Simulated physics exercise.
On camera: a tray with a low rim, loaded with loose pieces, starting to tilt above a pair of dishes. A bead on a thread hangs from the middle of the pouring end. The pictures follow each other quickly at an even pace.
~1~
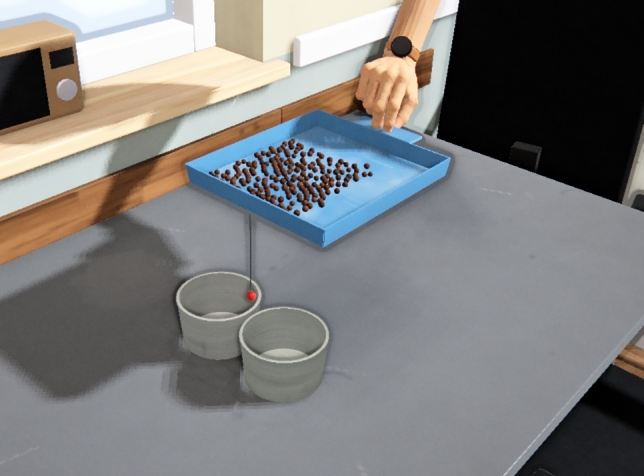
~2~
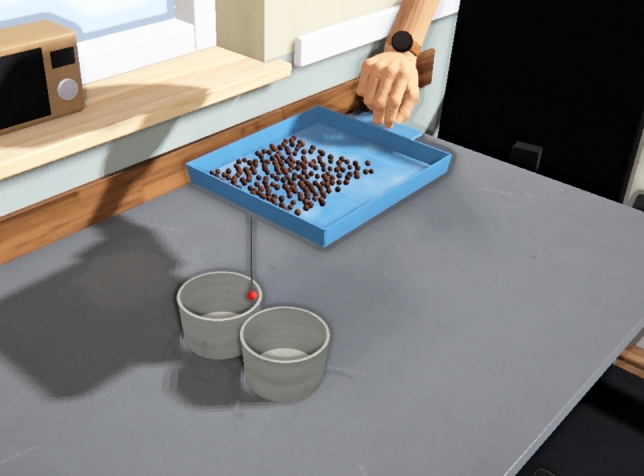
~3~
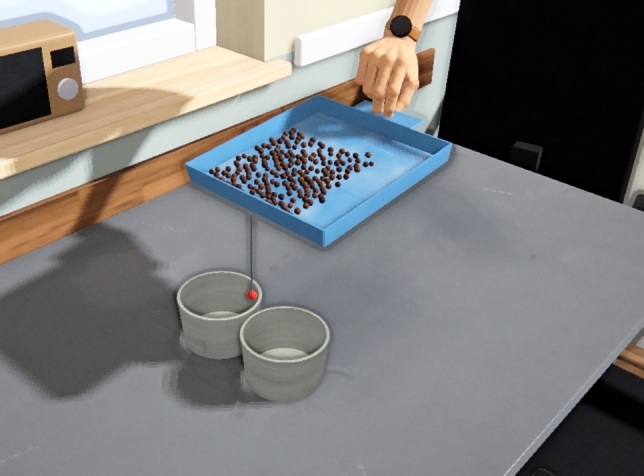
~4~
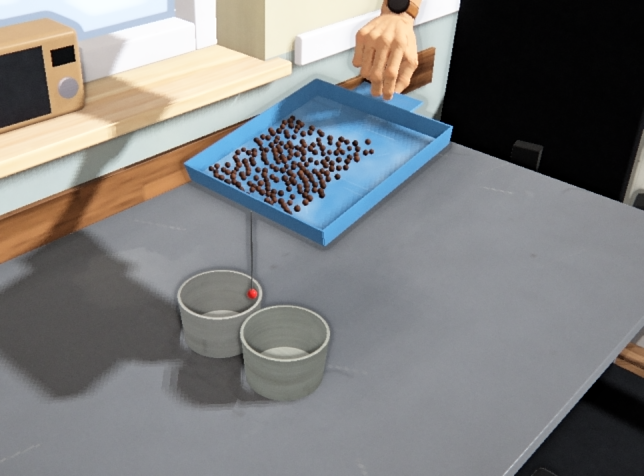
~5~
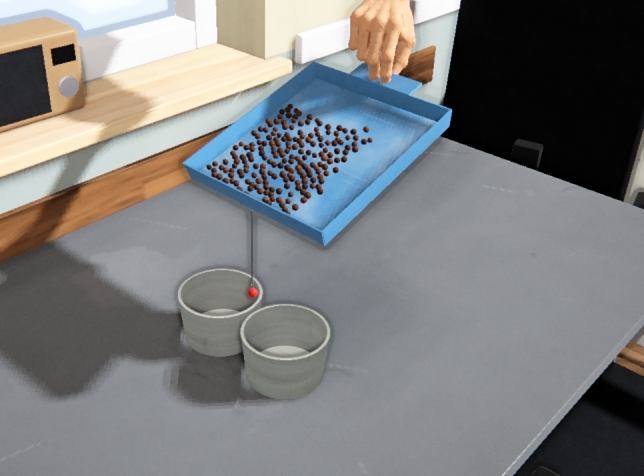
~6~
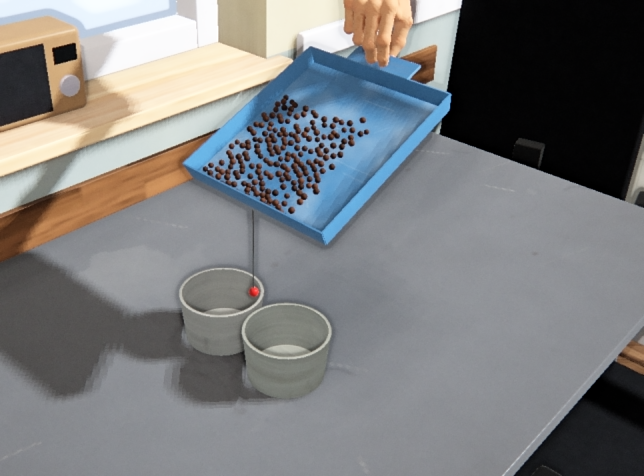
A hand wearing a dark watch held a blue tray of small brown berries above two gray dishes, then steadily raised its far side, tilting it clearly as the berries shifted slightly.
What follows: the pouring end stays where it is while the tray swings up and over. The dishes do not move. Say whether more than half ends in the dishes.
Caught overall: Under half.
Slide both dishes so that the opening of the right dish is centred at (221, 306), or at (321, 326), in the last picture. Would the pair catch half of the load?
In turn: The smaller part; the smaller part.
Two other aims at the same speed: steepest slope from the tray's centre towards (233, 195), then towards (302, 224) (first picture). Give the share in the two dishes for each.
The first gives 50 %, the second 70 %.
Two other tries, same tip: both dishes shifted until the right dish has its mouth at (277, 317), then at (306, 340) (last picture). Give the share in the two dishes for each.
About 10 and 20 per cent.
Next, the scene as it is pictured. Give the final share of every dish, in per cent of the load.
The left dish has 10 per cent, the right dish has 20.
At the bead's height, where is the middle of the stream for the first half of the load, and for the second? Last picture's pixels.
At about (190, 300), then at (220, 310).
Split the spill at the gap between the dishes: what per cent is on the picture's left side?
It comes to 90 per cent or so.
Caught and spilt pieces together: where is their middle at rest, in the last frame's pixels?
Roughly at (188, 381).
Shortly afterwards, tray tipped steeply; all but a few on the tray; only a few in the air.
Next, tray tipped past a quarter turn; the bulk on the tray; only a few in the right dish; only a few outside both; near a quarter in the air.
Some moments later, tray tipped past a quarter turn; near a quarter in the right dish; a little in the left dish; the bulk outside both.
In the end, tray tipped past a quarter turn; near a quarter in the right dish; a little in the left dish; the bulk outside both.
